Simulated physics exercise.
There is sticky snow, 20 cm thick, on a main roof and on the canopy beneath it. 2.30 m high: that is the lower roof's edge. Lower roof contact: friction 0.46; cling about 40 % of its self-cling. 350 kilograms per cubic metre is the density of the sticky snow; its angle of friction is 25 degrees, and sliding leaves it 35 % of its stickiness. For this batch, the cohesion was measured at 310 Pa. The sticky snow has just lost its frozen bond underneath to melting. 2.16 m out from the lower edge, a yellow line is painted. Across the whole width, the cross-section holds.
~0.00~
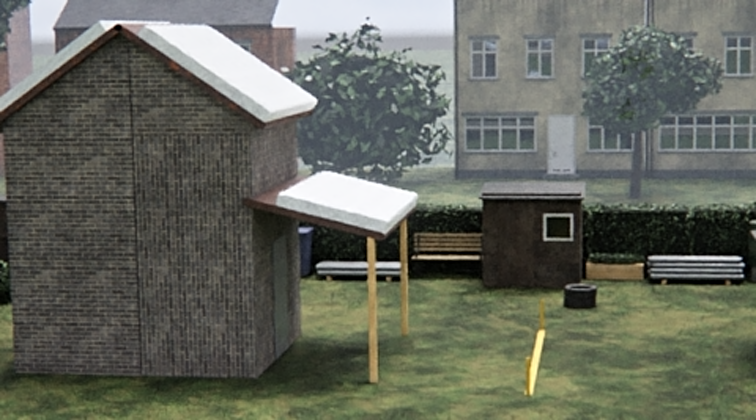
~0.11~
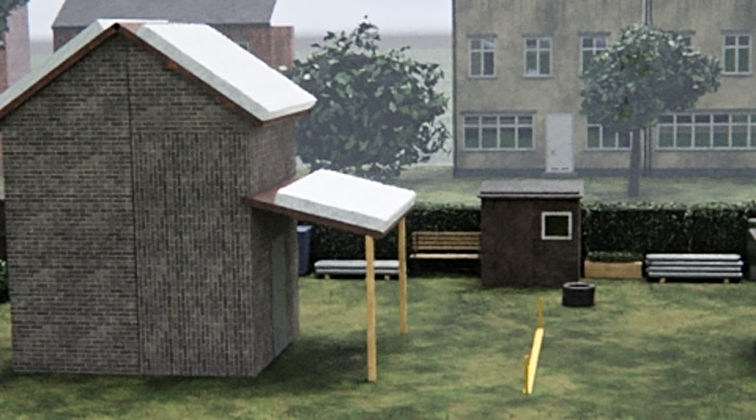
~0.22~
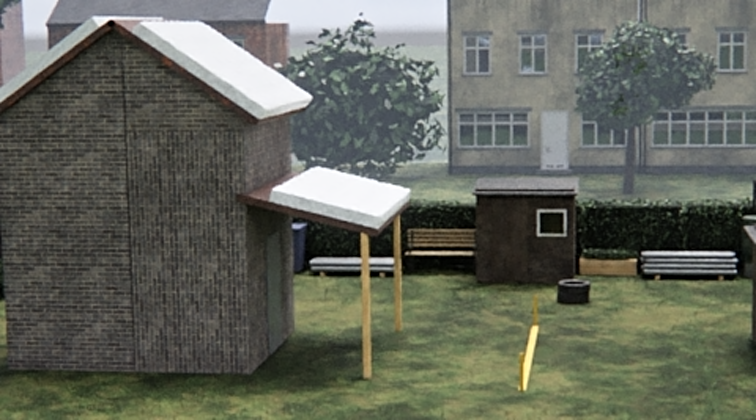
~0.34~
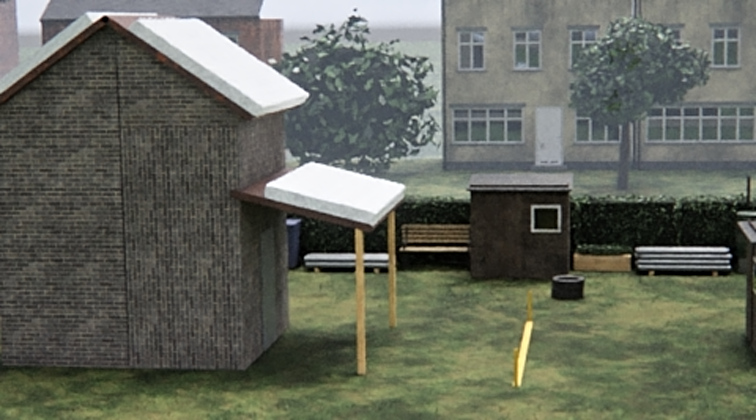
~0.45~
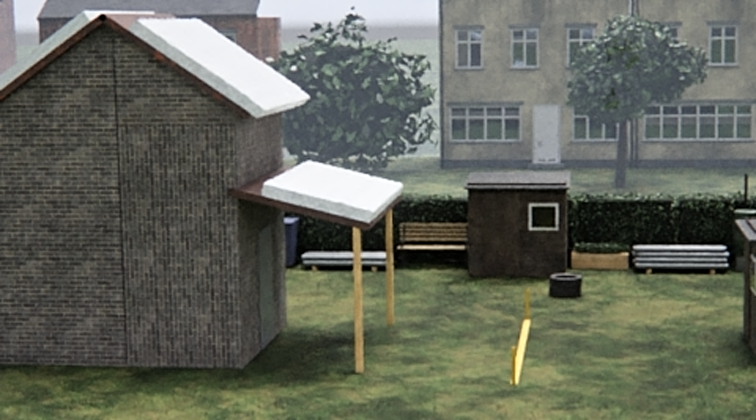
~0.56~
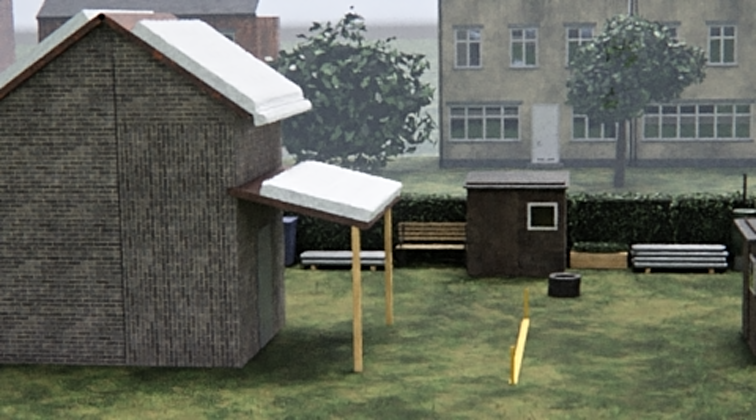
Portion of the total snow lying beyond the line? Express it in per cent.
Near 3 %.
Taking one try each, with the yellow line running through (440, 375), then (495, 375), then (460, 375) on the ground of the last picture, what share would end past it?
First try around 20 per cent, second around 7 per cent, third around 14 per cent.
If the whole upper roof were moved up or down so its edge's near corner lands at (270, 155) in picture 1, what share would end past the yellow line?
0 %, roughly.
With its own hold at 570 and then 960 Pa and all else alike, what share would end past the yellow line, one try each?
First 0 %, second 0 %.
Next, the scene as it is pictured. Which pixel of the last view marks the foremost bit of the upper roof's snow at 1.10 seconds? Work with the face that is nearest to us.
(311, 192), give or take.
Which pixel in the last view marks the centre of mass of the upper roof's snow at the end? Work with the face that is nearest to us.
Around (385, 282).
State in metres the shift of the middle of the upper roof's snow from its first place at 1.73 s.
Some 2.0 m.
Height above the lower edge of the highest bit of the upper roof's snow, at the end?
Roughly 0.7 m.
After 1.10 s, none is below the lower edge and 0 % is past the line.
After 1.73 s, none is below the lower edge and 0 % is past the line.
After 2.37 s, 1 % is below the lower edge and 0 % is past the line.
After 3.00 s, 39 % is below the lower edge and 0 % is past the line.
After 4.20 s, 42 % is below the lower edge and 3 % is past the line.
